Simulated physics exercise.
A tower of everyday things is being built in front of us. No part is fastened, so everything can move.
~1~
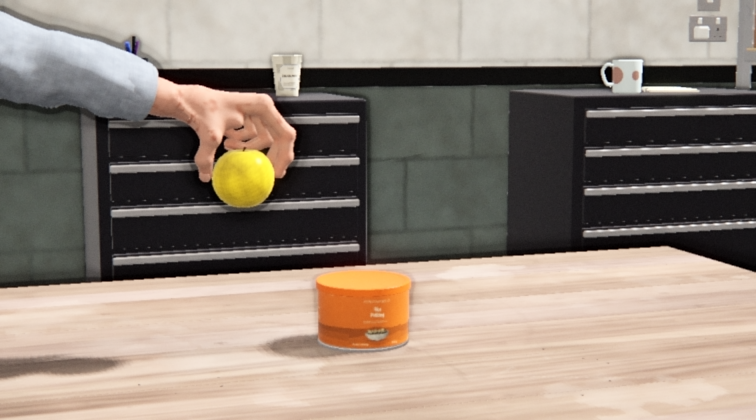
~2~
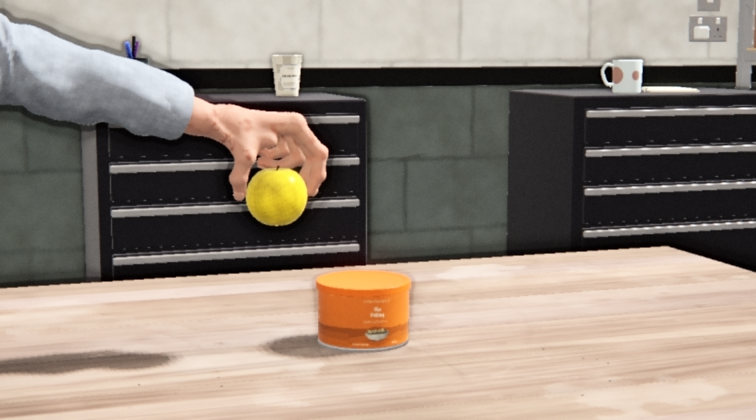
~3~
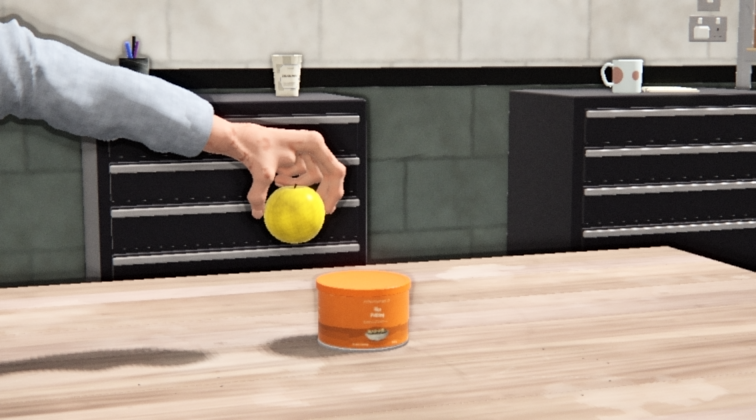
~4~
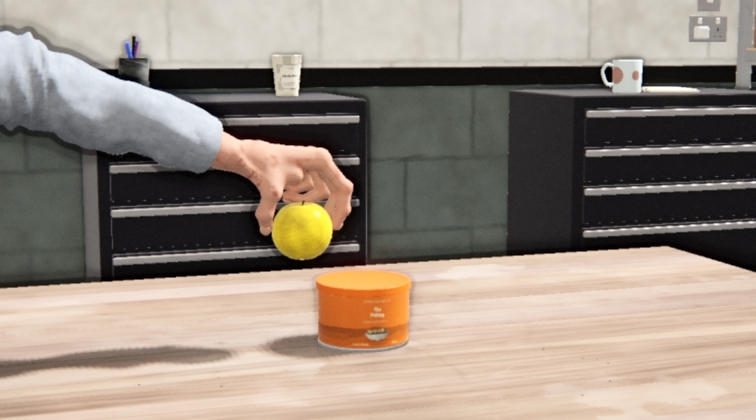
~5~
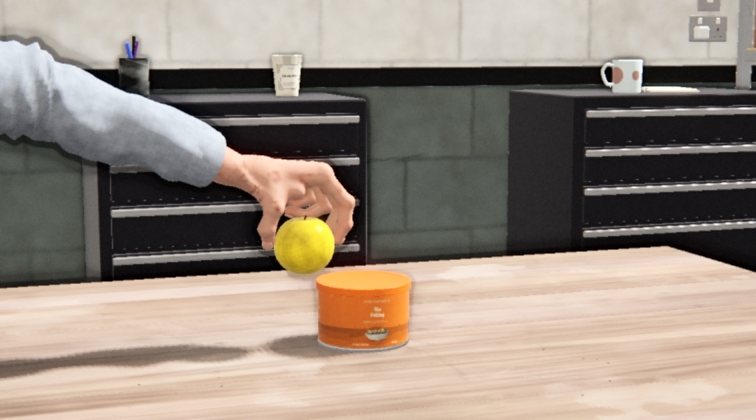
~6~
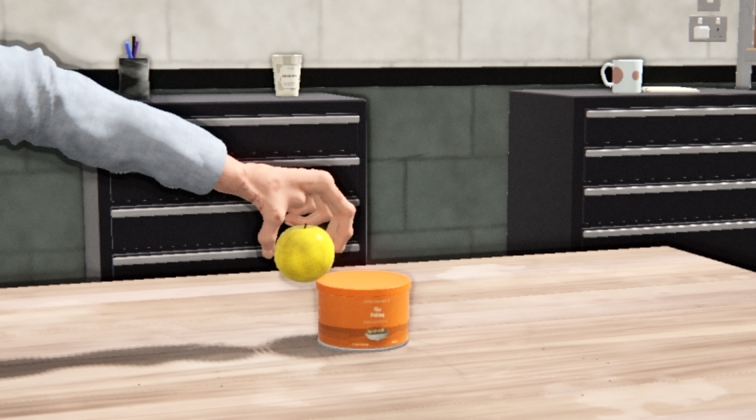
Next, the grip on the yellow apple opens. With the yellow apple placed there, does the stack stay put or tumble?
It is going to shed something.
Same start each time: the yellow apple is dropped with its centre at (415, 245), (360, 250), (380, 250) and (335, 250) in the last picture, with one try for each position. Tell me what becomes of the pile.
Result per try: First toppled, second still standing, third still standing, fourth still standing.
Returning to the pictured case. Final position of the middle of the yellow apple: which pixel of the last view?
Somewhere around (258, 321) in the last picture.
Then, 0.30 s later than the last frame, yellow apple now fallen.
Then, 0.40 s later than the last frame, things are still on the move.
Then, 1.90 s later than the last frame, nothing new.
When it is over, fallen, yellow apple; orange tub as before. End places, in pixels of the last picture, yellow apple near (258, 321). The pile gives way.
